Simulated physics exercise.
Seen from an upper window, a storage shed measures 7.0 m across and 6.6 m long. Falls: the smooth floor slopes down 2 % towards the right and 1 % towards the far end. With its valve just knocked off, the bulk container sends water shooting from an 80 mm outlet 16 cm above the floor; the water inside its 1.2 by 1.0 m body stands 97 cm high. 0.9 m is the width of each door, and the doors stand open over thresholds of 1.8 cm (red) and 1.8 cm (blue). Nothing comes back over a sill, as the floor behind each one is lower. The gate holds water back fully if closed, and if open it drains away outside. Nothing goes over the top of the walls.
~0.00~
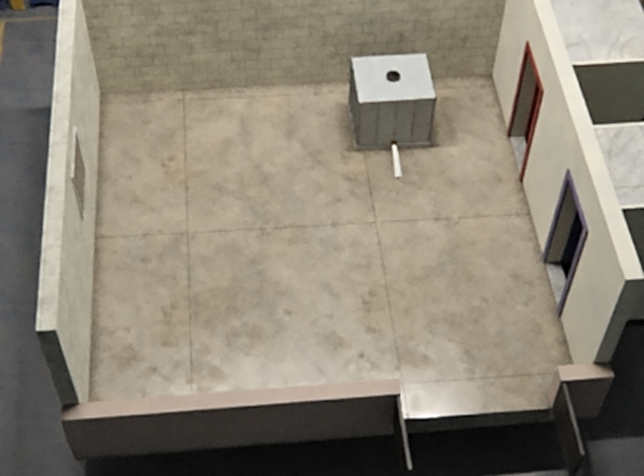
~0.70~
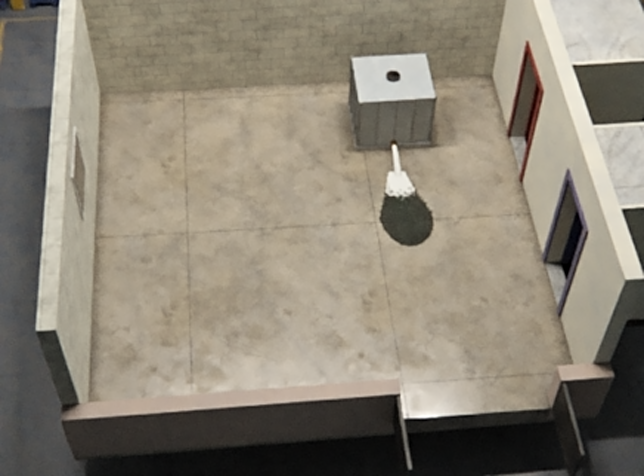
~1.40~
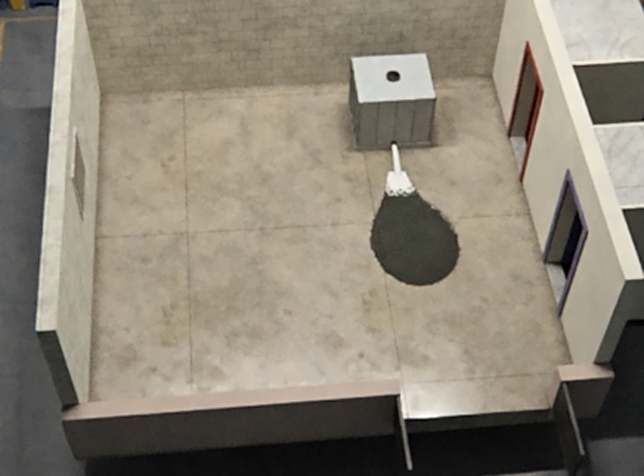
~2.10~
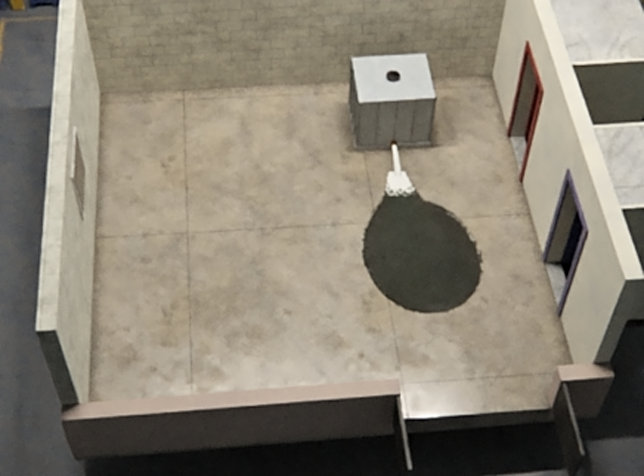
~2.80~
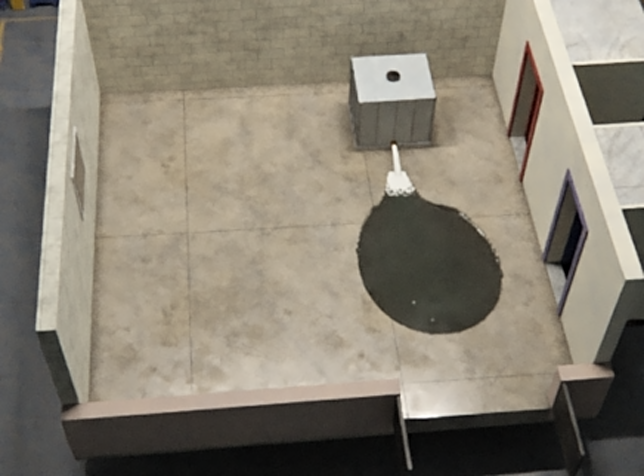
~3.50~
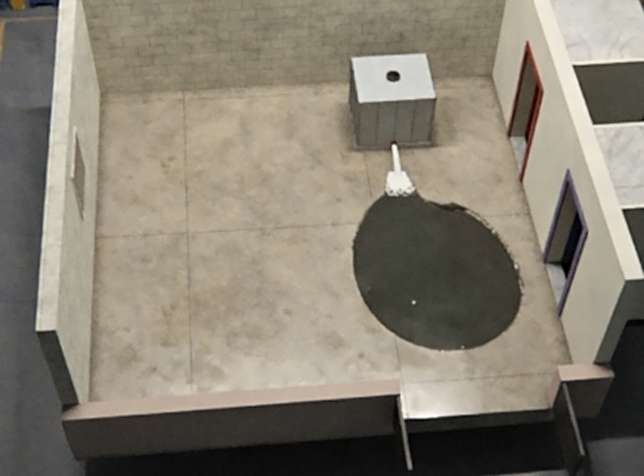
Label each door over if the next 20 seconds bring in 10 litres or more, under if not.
Red door under, blue door over.
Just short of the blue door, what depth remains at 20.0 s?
Roughly 4.0 centimetres.
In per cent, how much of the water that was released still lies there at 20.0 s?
82 %.
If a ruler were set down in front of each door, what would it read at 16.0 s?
Reading (cm) - red: 2.0; blue: 4.0.
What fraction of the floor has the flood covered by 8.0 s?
Roughly 20 per cent of the floor is wet.
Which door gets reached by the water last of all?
Last comes the red one.
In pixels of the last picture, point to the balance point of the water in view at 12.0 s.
Roughly (476, 280).
After 5.0 s water covers 15 % of the floor and is deepest (3 cm) near (395, 183); red door not reached, blue door 1.2 cm at the sill, 0 L in.
After 8.0 s water covers 20 % of the floor and is deepest (3 cm) near (554, 329); red door not reached, blue door 2.7 cm at the sill, 1 L in.
After 12.0 s water covers 25 % of the floor and is deepest (4 cm) near (557, 339); red door 1.8 cm at the sill, 0 L in, blue door 3.5 cm at the sill, 8 L in.
After 16.0 s water covers 30 % of the floor and is deepest (4 cm) near (486, 80); red door 2.2 cm at the sill, 0 L in, blue door 3.8 cm at the sill, 20 L in.
After 20.0 s water covers 30 % of the floor and is deepest (5 cm) near (486, 80); red door 2.3 cm at the sill, 2 L in, blue door 3.9 cm at the sill, 34 L in.
